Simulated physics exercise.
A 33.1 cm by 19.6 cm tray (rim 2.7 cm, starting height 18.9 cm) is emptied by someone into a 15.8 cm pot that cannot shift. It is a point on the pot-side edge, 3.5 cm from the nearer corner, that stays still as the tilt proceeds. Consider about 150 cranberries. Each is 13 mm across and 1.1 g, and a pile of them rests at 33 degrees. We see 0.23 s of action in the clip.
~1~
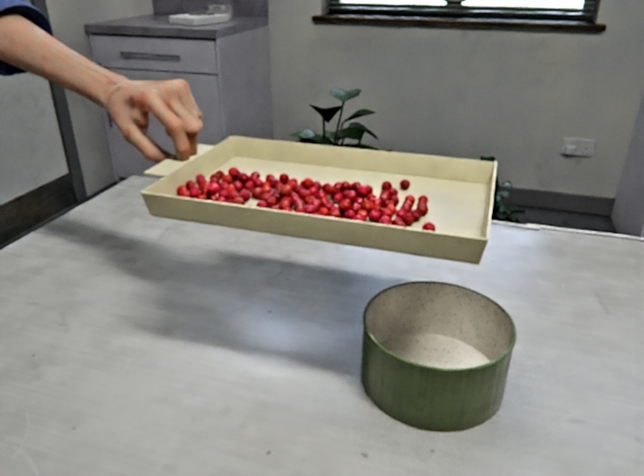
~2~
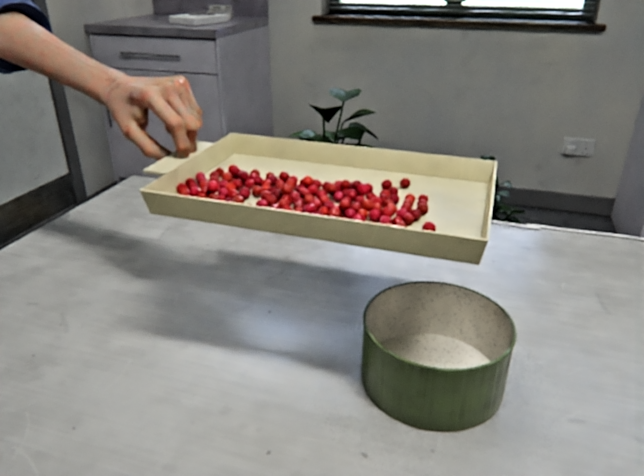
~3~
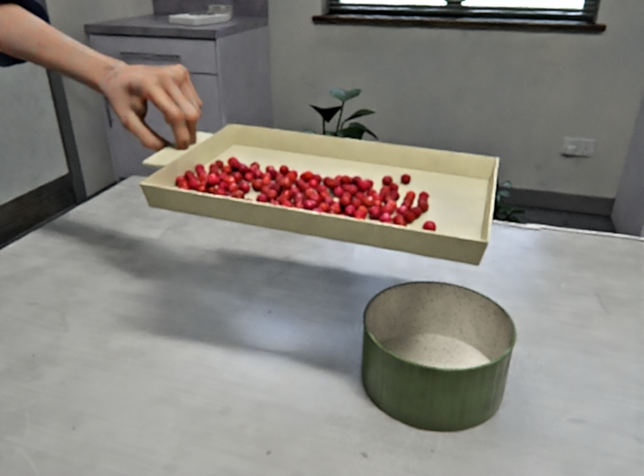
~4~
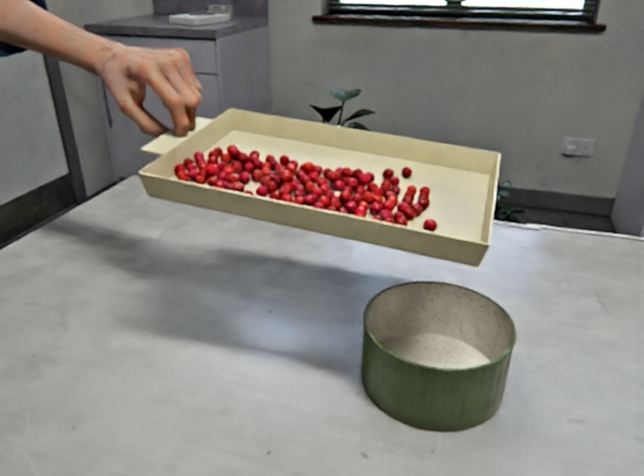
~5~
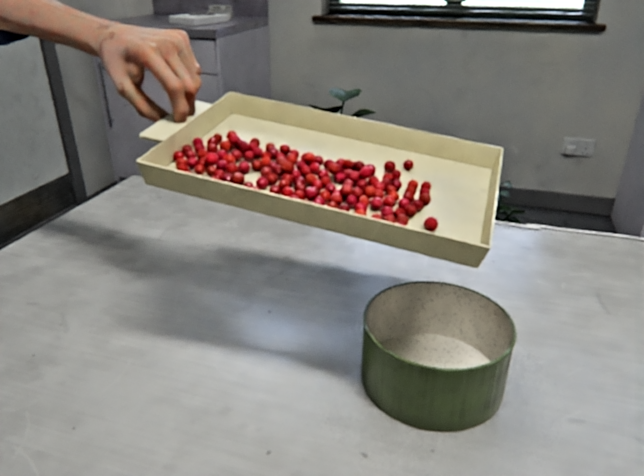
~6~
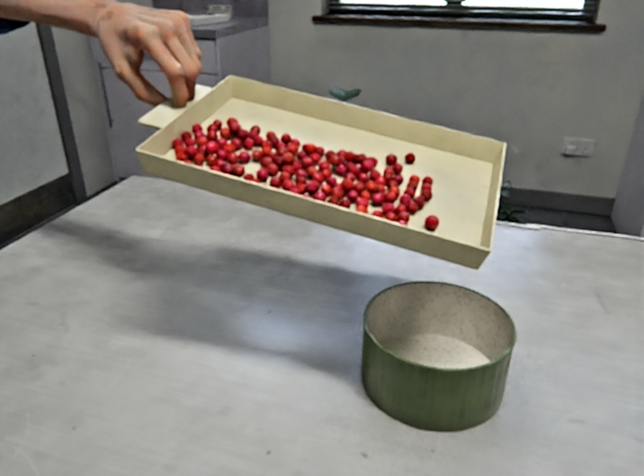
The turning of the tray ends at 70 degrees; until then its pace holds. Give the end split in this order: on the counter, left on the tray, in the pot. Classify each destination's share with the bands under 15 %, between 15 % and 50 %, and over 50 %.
Counter: Under 15 %; left on the tray: Over 50 %; pot: Under 15 %.
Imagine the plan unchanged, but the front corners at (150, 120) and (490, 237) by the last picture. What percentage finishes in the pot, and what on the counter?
You'd end with pot at 0 and counter at 20.
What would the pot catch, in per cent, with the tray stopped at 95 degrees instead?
In that case, near 0 percent.
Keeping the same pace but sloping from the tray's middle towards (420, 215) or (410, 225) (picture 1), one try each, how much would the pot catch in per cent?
Estimate: Some 0 % and some 0 % respectively.
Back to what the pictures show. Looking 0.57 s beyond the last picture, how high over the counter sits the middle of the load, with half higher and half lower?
Roughly 28 centimetres, more or less.
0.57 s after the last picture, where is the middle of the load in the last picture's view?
The load's centre is near (385, 159) at that time.
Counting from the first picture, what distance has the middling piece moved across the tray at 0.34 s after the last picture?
Displacement on the tray: Roughly 5 cm.
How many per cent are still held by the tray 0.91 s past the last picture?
Reading: Approx. 95%.
Then, 0.34 s after the last picture, tilt 41 degrees; the tray holds 100 %, the pot 0 %.
Then, 0.57 s after the last picture, tilt 60 degrees; the tray holds 100 %, the pot 0 %.
Then, 0.91 s after the last picture, tilt 70 degrees; the tray holds 95 %, the pot 0 %.
In the end, counter 5 %, tray 95 %, pot 0 %.
